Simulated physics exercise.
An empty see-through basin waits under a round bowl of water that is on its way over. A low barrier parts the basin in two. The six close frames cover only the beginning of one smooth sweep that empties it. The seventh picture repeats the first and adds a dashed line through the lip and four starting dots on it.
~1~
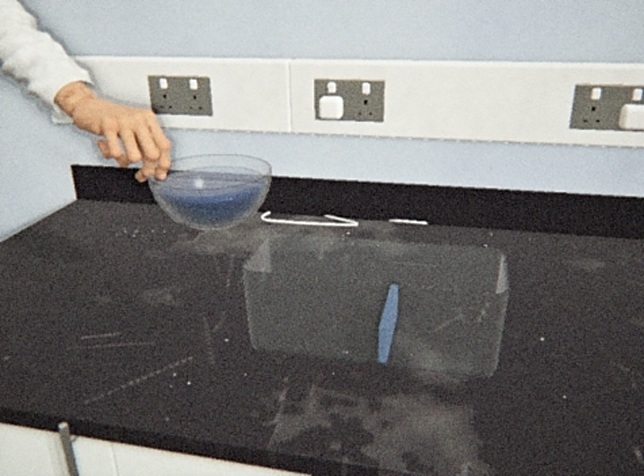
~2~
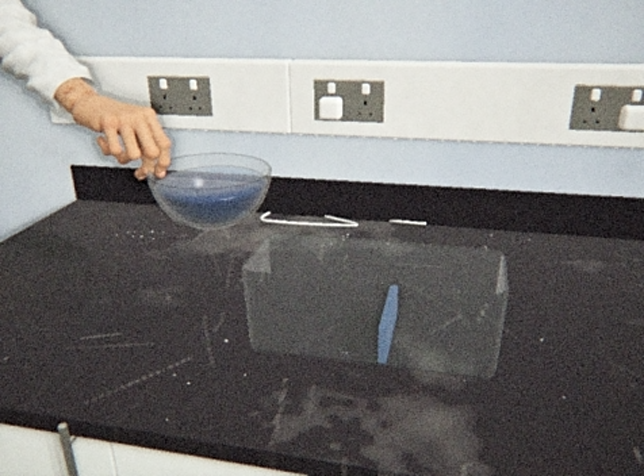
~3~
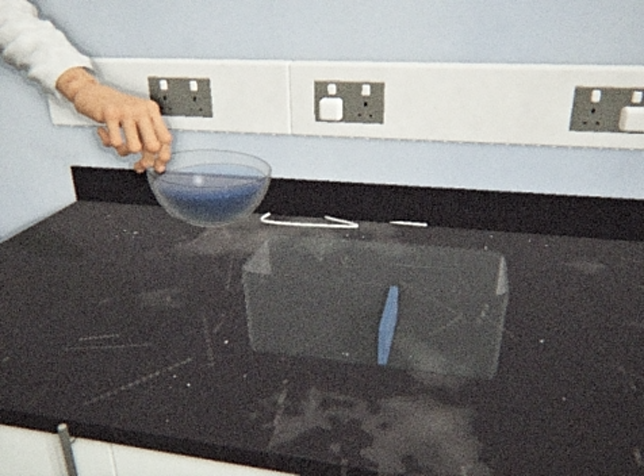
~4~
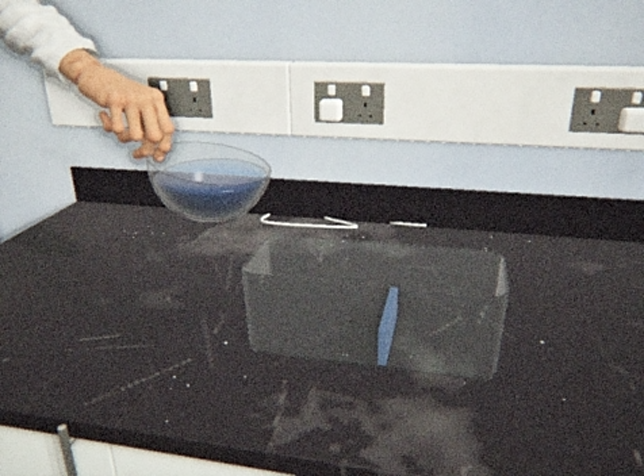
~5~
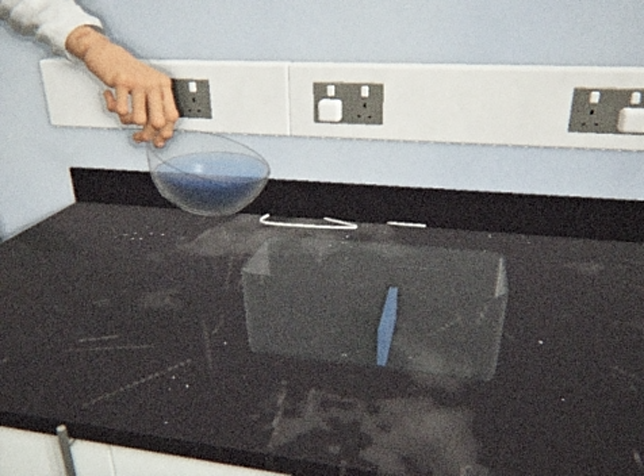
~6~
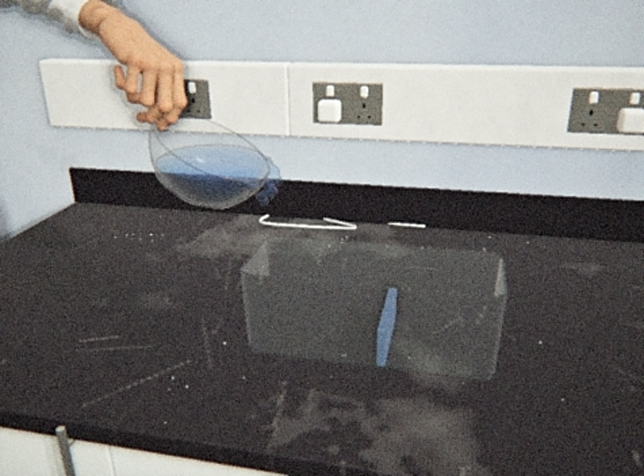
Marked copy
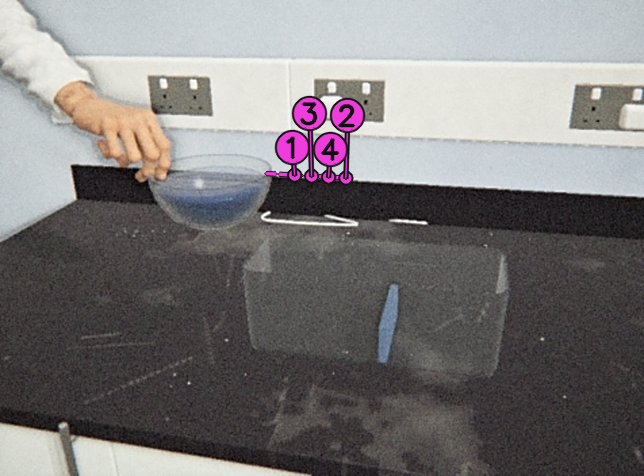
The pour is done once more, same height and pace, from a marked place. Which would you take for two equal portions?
The answer is spot 3.
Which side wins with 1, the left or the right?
The left side.
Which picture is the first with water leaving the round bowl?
Picture 5.
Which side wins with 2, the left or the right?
The right side.
On the marked copy, 1 at (294, 175); 2 at (345, 178); 3 at (311, 176); 4 at (328, 177).
For spot 1, about 89 % ends left of the wall and 10 % right of it.
For spot 2, about 7 % ends left of the wall and 93 % right of it.
For spot 3, about 48 % ends left of the wall and 52 % right of it.
For spot 4, about 18 % ends left of the wall and 81 % right of it.
